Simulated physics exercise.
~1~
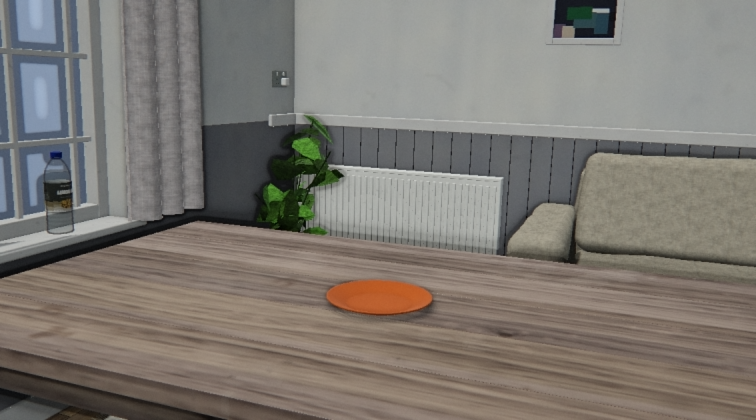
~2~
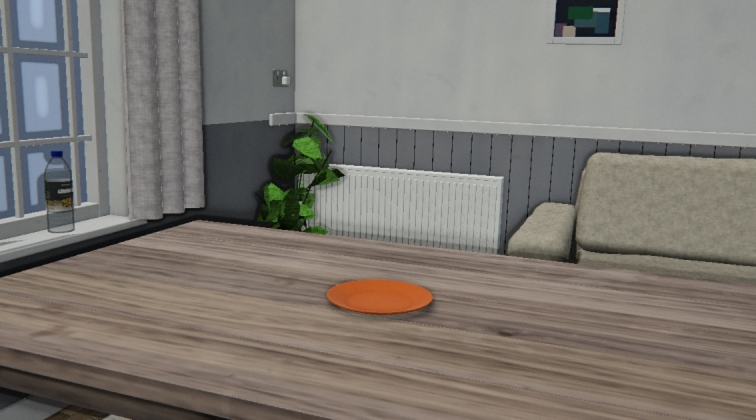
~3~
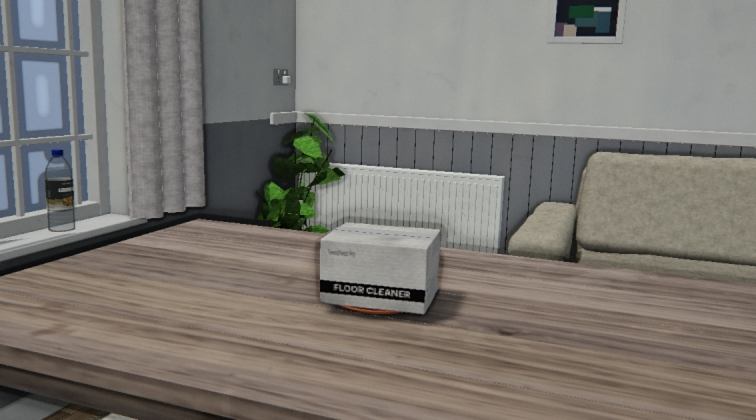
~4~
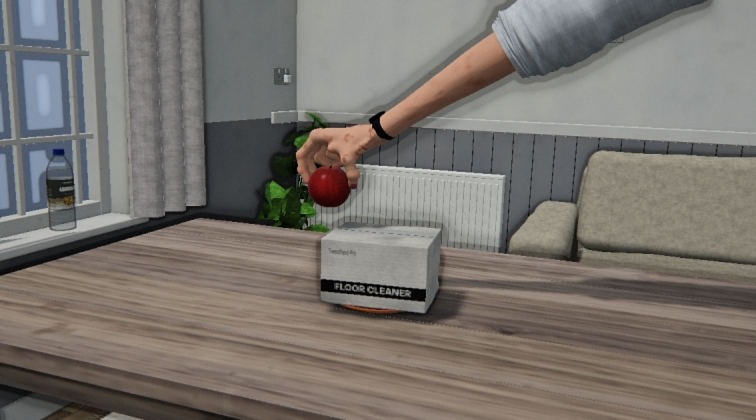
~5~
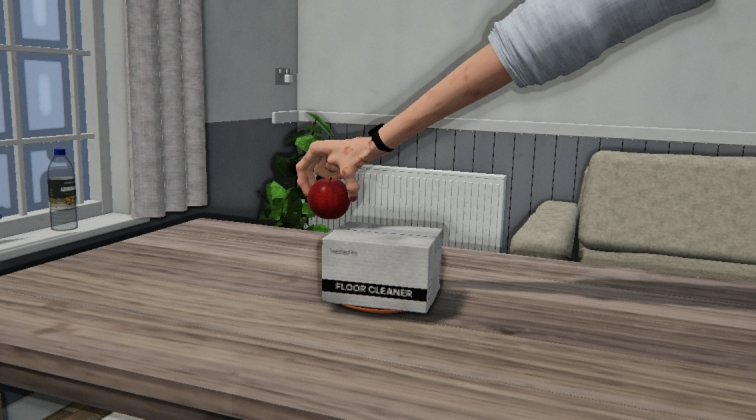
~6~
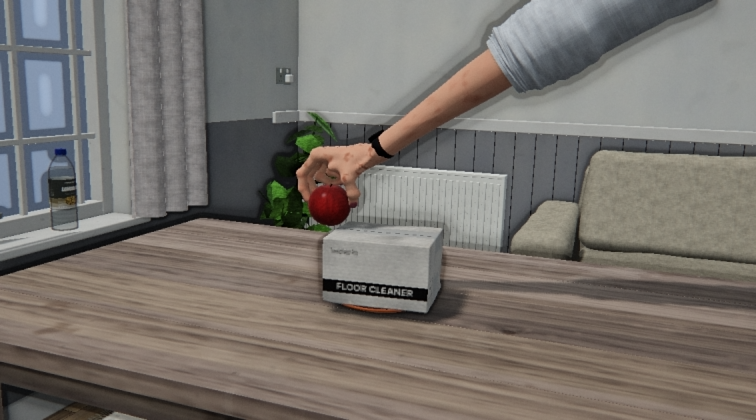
At the start, an orange plate sits alone on a wooden table, with a sofa and plant behind. Then a white floor cleaner box is on top of the plate. A hand reaches in from the upper right with a red apple and lowers it slightly onto the box's left side, still holding it.
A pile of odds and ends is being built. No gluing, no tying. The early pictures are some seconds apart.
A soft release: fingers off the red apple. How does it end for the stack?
I expect the pile not to stay intact.
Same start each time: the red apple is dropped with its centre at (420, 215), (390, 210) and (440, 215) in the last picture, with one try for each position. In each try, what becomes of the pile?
Well, on the first go it stays steady, on the second it stays steady, and on the third it tumbles down.
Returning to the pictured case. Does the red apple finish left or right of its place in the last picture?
It goes to the left.
Then, 0.30 s later than the last frame, red apple now fallen.
Then, 0.50 s later than the last frame, things are still on the move.
When it is over, fallen, red apple; the other 2 as before. End places, in pixels of the last picture, red apple near (292, 273). The pile loses its balance.
